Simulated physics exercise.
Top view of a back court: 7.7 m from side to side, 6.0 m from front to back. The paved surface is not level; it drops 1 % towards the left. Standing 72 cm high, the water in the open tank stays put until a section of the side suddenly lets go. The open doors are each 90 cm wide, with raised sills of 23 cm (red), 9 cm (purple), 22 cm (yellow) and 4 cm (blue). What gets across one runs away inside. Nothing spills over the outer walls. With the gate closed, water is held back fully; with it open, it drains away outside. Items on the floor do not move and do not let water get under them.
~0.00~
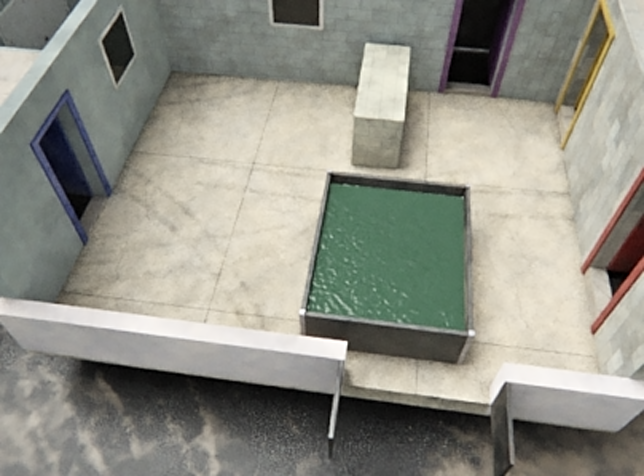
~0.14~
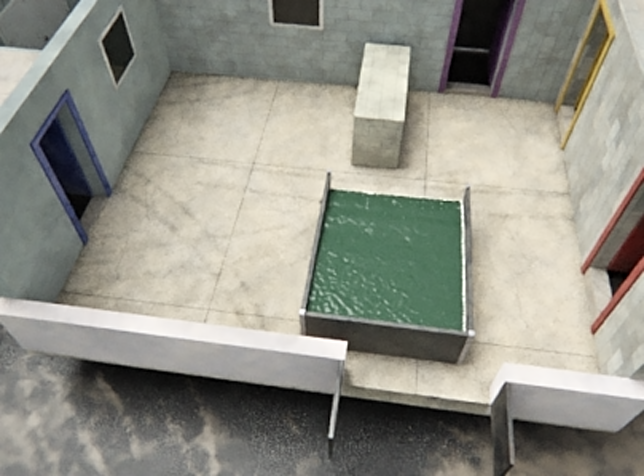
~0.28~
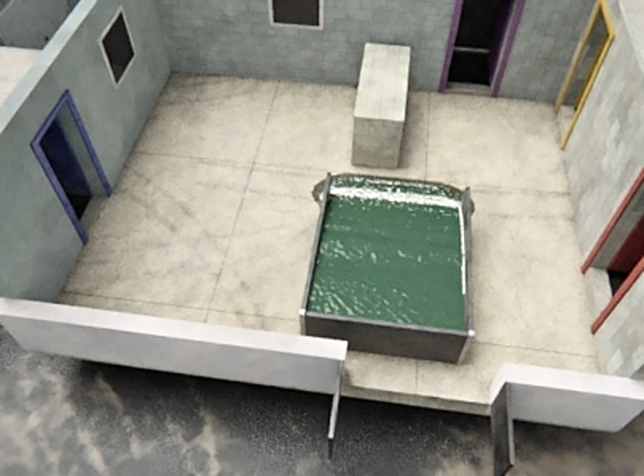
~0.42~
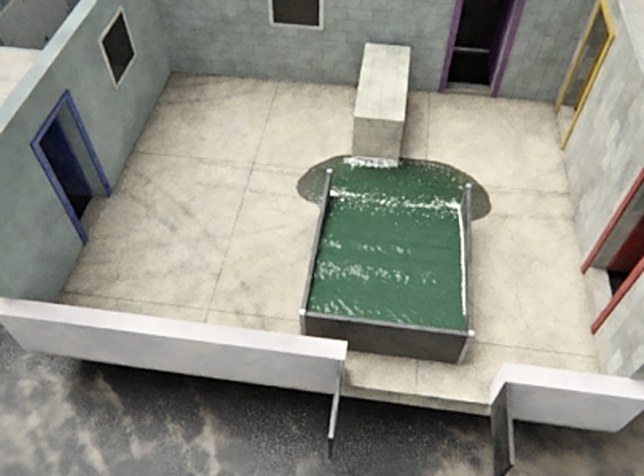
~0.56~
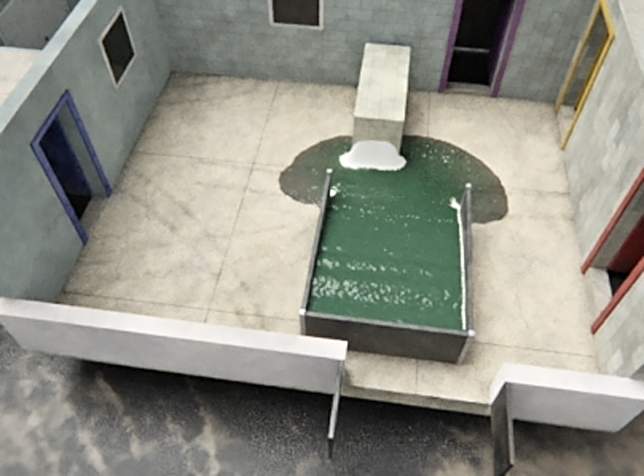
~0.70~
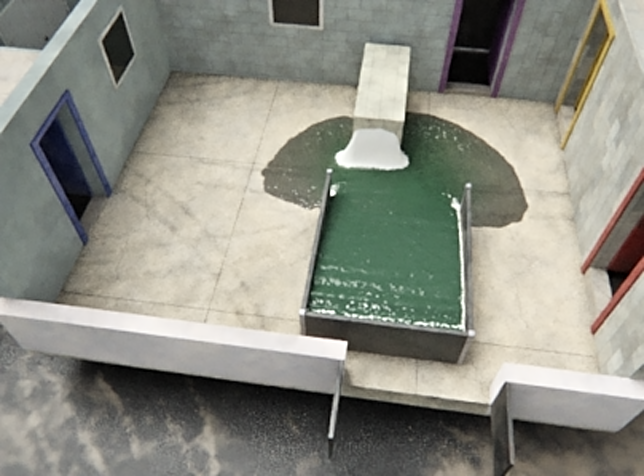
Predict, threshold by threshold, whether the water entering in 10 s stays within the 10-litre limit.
In order: The red door is going to hold within the limit, the purple door is going to break the limit, the yellow door is going to break the limit, the blue door is going to break the limit.
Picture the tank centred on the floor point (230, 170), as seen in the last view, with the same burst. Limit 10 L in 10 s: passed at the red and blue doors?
Relative to the limit, red is within it and blue is beyond it.
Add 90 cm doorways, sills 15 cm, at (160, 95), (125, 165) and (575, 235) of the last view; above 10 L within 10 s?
In sequence the answers are more than that, less than that and less than that.
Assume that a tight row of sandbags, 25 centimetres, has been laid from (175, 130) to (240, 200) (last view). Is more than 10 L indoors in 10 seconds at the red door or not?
After that, red comes out fine.
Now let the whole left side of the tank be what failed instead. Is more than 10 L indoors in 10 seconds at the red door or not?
Then the red door ends up within bounds.
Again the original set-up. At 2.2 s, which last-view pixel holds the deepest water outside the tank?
Pixel (552, 105), about.
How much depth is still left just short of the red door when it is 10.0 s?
Roughly 6.0 centimetres.
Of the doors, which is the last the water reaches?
It's the red door that comes last.
After 1.4 s water covers 35 % of the floor and is deepest (50 cm) near (372, 175); red door not reached, purple door 23 cm at the sill, 15 L in, yellow door not reached, blue door not reached.
After 2.2 s water covers 50 % of the floor and is deepest (49 cm) near (552, 105); red door not reached, purple door 29 cm at the sill, 121 L in, yellow door 25 cm at the sill, 0 L in, blue door not reached.
After 3.5 s water covers 60 % of the floor and is deepest (30 cm) near (169, 79); red door not reached, purple door 23 cm at the sill, 245 L in, yellow door 27 cm at the sill, 34 L in, blue door 5 cm at the sill, 0 L in.
After 6.0 s water covers 85 % of the floor and is deepest (16 cm) near (407, 130); red door 4 cm at the sill, 0 L in, purple door 14 cm at the sill, 333 L in, yellow door 9 cm at the sill, 40 L in, blue door 7 cm at the sill, 14 L in.
After 10.0 s water covers 95 % of the floor and is deepest (13 cm) near (95, 249); red door 6 cm at the sill, 0 L in, purple door 7 cm at the sill, 348 L in, yellow door 5 cm at the sill, 40 L in, blue door 7 cm at the sill, 30 L in.
